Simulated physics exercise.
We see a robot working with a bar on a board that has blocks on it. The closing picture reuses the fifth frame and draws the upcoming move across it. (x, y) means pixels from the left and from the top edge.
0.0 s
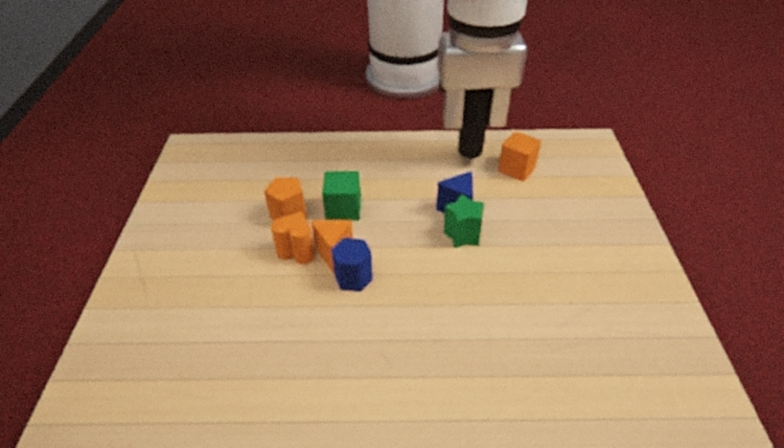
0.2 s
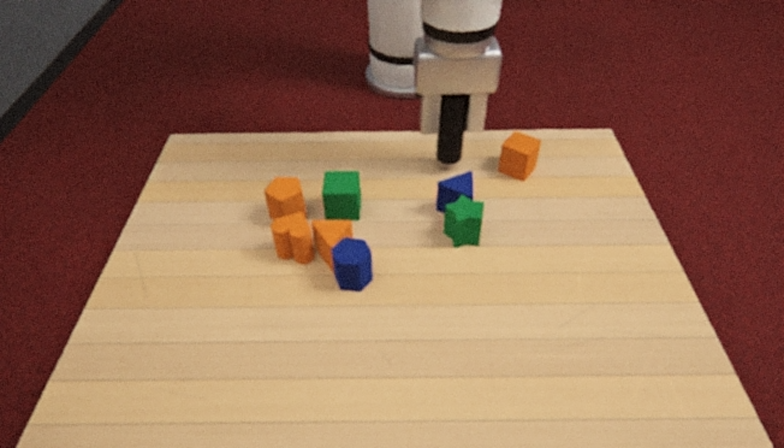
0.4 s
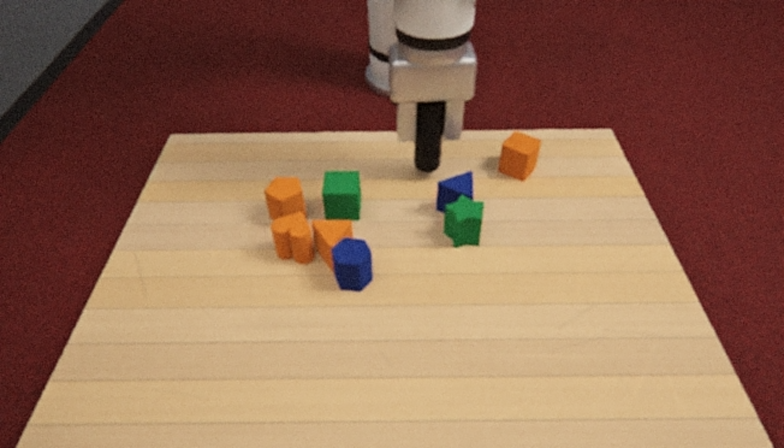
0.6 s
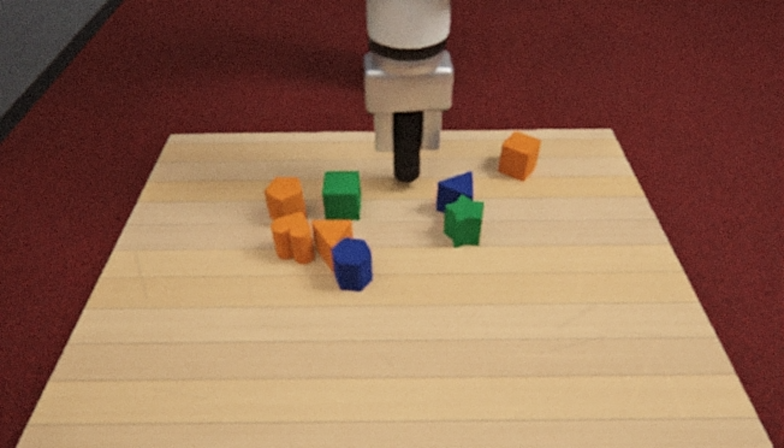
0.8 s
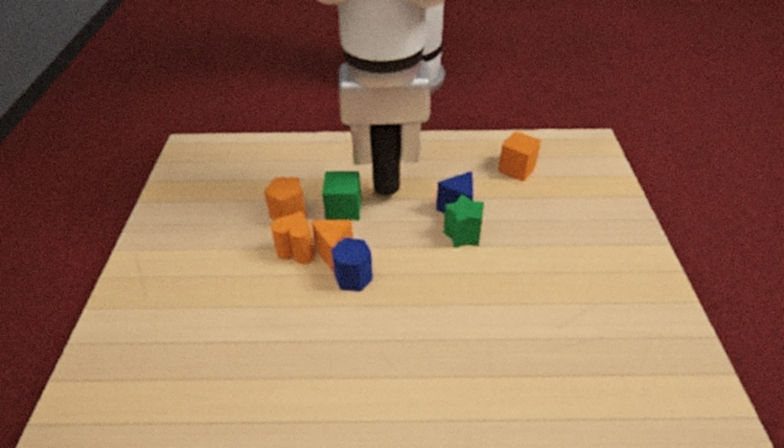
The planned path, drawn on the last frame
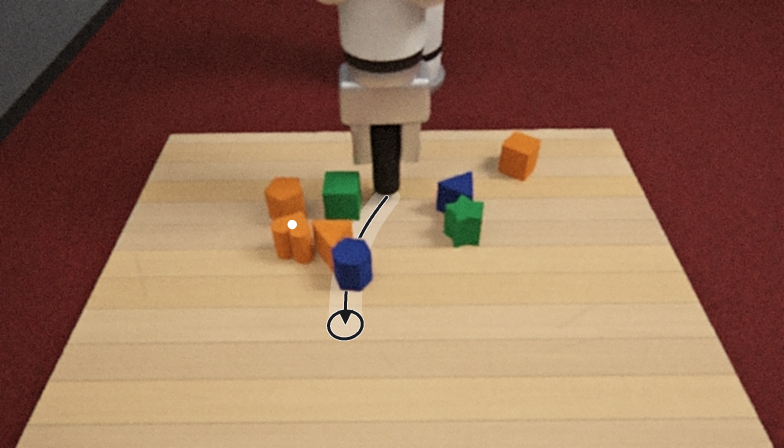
On a wooden board, a robot arm moves its black bar left while colored blocks stay still.
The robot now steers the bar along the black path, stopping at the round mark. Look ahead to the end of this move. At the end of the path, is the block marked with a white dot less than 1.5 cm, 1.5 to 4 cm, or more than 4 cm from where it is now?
Distance: Less than 1.5 cm.
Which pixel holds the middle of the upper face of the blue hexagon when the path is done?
Answer: (366, 323).
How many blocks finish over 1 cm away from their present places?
The number will come to 2.
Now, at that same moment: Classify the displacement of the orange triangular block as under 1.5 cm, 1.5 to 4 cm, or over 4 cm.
I'd go with 1.5 to 4 cm for this block.
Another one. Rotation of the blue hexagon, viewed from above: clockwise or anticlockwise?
From above, counter-clockwise.
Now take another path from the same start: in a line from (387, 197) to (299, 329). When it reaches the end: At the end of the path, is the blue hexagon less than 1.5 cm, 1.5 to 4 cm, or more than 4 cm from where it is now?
I reckon it covers between 1.5 and 4 cm.
Drawn move, from (387, 197) via (363, 232) and (348, 274), ending at (345, 325); the dot is on the orange heart.
On the path given first. One third of the way, bar at (362, 222); green square at (338, 183), turned 15° clockwise.
Two thirds of the way, bar at (347, 266); orange triangular block at (316, 246), turned 90° clockwise; green square at (338, 183), turned 15° clockwise; blue hexagon at (355, 273), turned 30° anticlockwise.
At the end, bar at (344, 315); orange heart still; orange triangular block at (316, 246), turned 95° clockwise; green square at (338, 183), turned 15° clockwise; blue hexagon at (366, 323), turned 65° anticlockwise.
